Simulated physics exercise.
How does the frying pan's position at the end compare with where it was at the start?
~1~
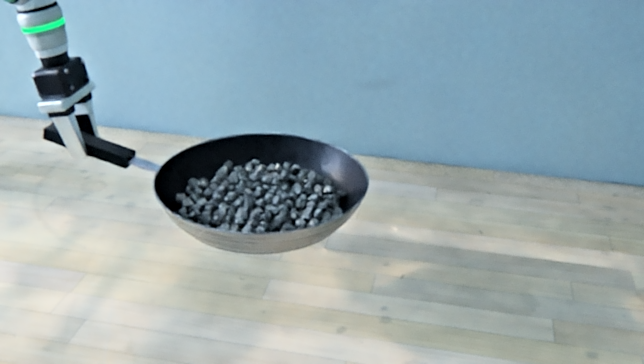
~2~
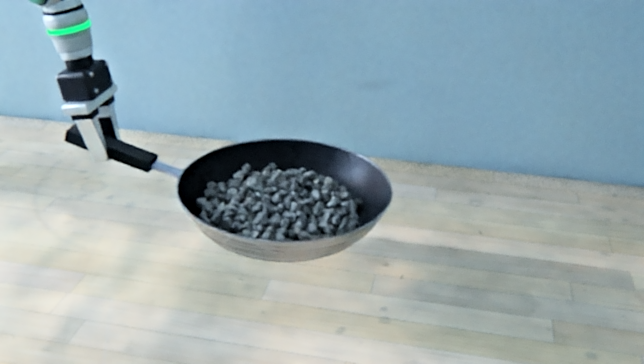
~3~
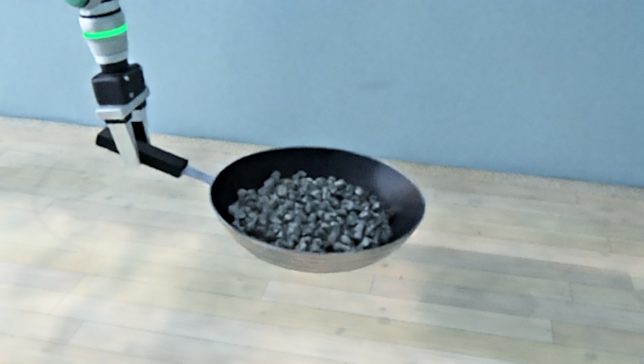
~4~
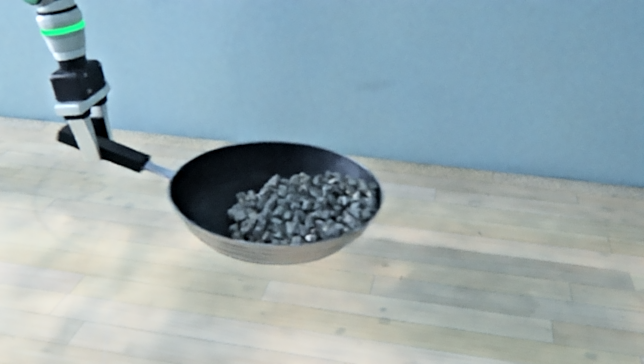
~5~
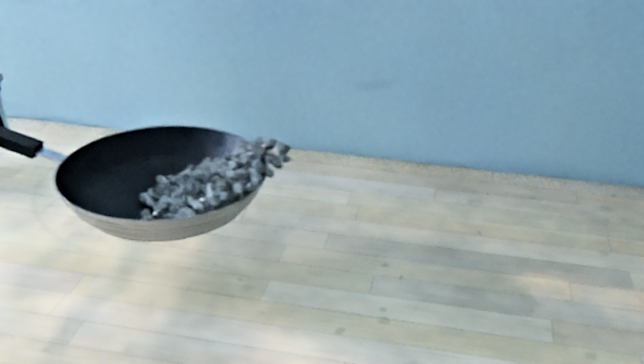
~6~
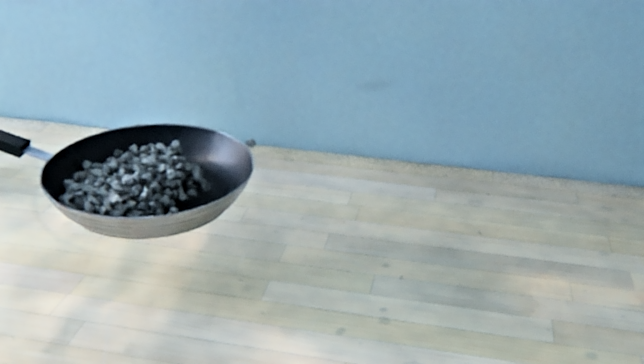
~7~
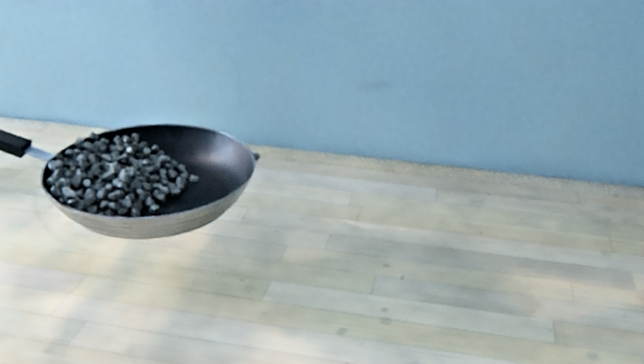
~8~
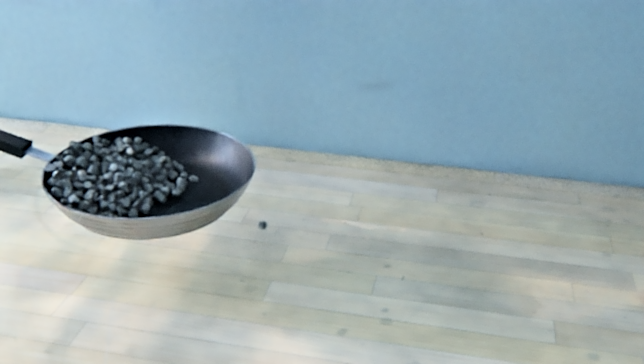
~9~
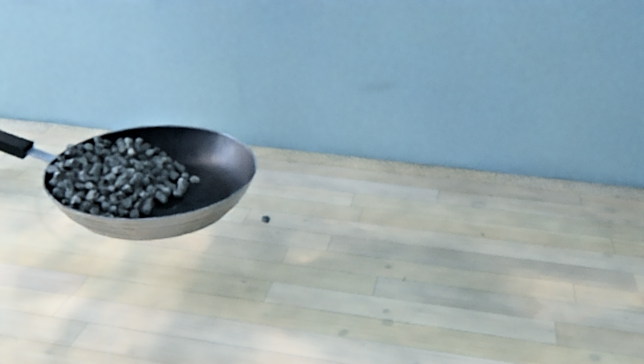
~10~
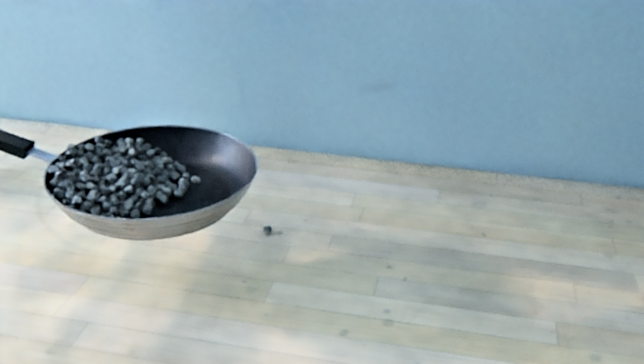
The pan ends up farther to the left than where it started, at nearly the same height in the view.
